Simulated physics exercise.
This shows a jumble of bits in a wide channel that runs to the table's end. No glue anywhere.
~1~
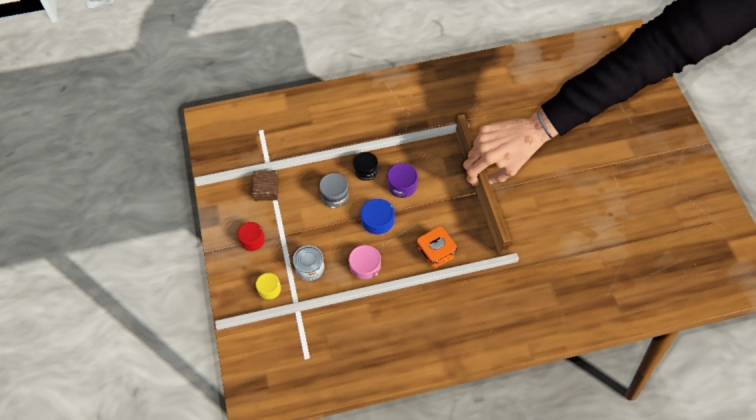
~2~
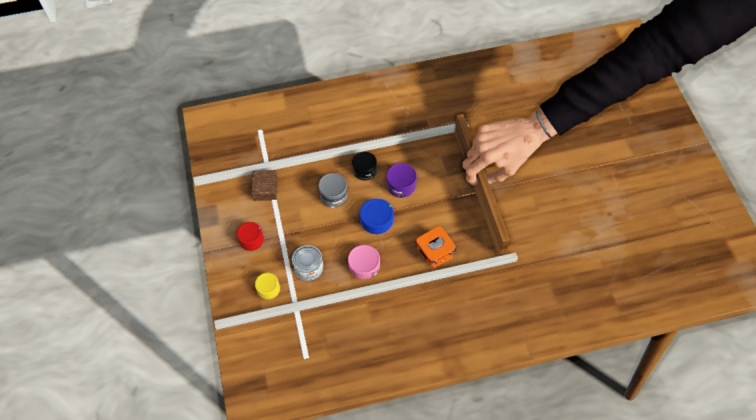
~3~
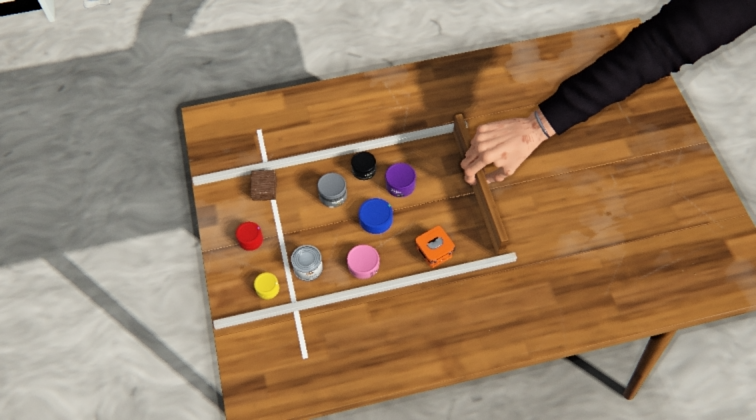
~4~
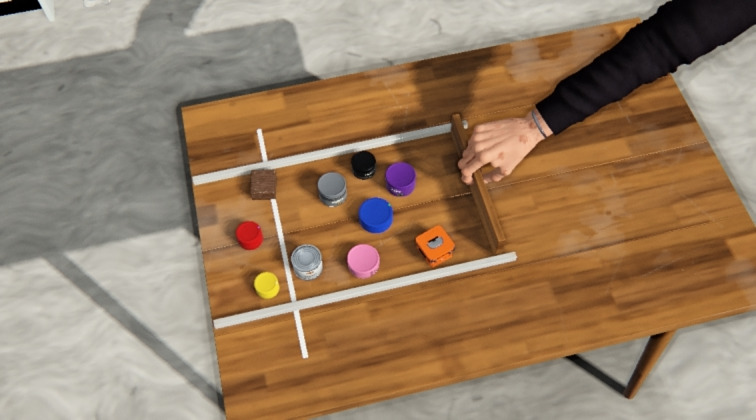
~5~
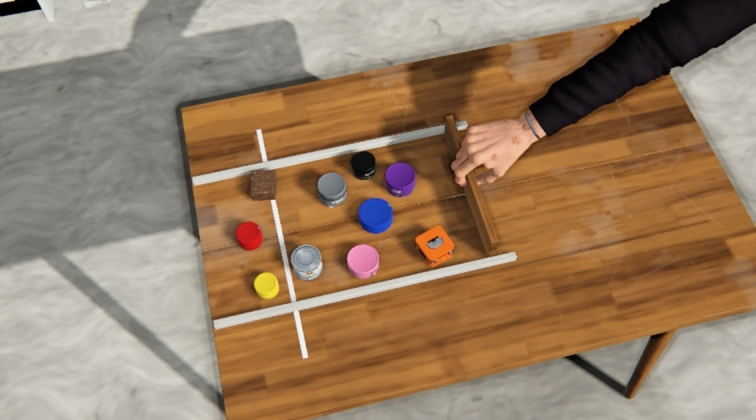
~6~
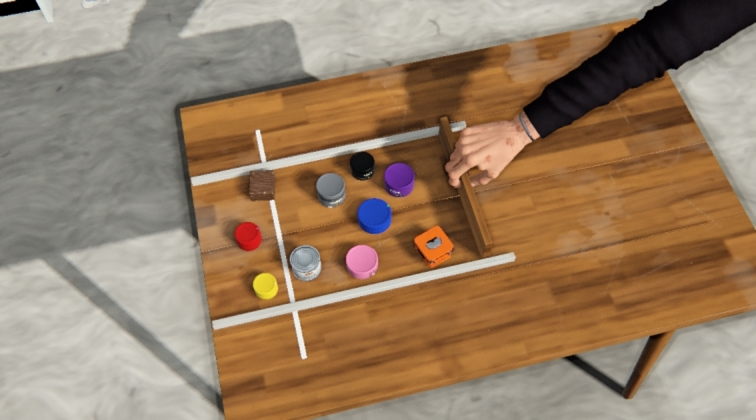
A hand reaching from a dark sleeve at the upper right grips a wooden board on a plank-patterned table, seen from above at a slant. Between two white strips sit a brown block, red and yellow lids near a crossing strip at left, and grey, black, purple, blue, pink and orange items. The hand slides the board slightly left; the items and camera stay practically still.
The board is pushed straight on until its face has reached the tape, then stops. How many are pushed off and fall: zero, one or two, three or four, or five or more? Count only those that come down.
Outcome: The number that fall off is zero.
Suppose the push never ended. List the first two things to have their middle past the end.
In order: The yellow lid, then the pink tub.
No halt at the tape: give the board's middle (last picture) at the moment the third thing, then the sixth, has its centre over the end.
Its middle is around (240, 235) and later (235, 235).
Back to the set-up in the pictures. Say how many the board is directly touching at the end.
4 of them.
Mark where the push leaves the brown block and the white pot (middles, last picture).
First (231, 186), then (243, 265).
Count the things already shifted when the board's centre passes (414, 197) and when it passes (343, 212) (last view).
At the one place 2, at the other 7.
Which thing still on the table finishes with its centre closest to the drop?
The yellow lid.
Soon after, none off yet; red lid at rest near (248, 237); yellow lid at rest near (266, 286); brown block at rest near (262, 186).
Then, none off yet; red lid at rest near (248, 237); yellow lid moved a little near (252, 291); brown block moved a little near (249, 186).
At rest, the number that fall off is zero.
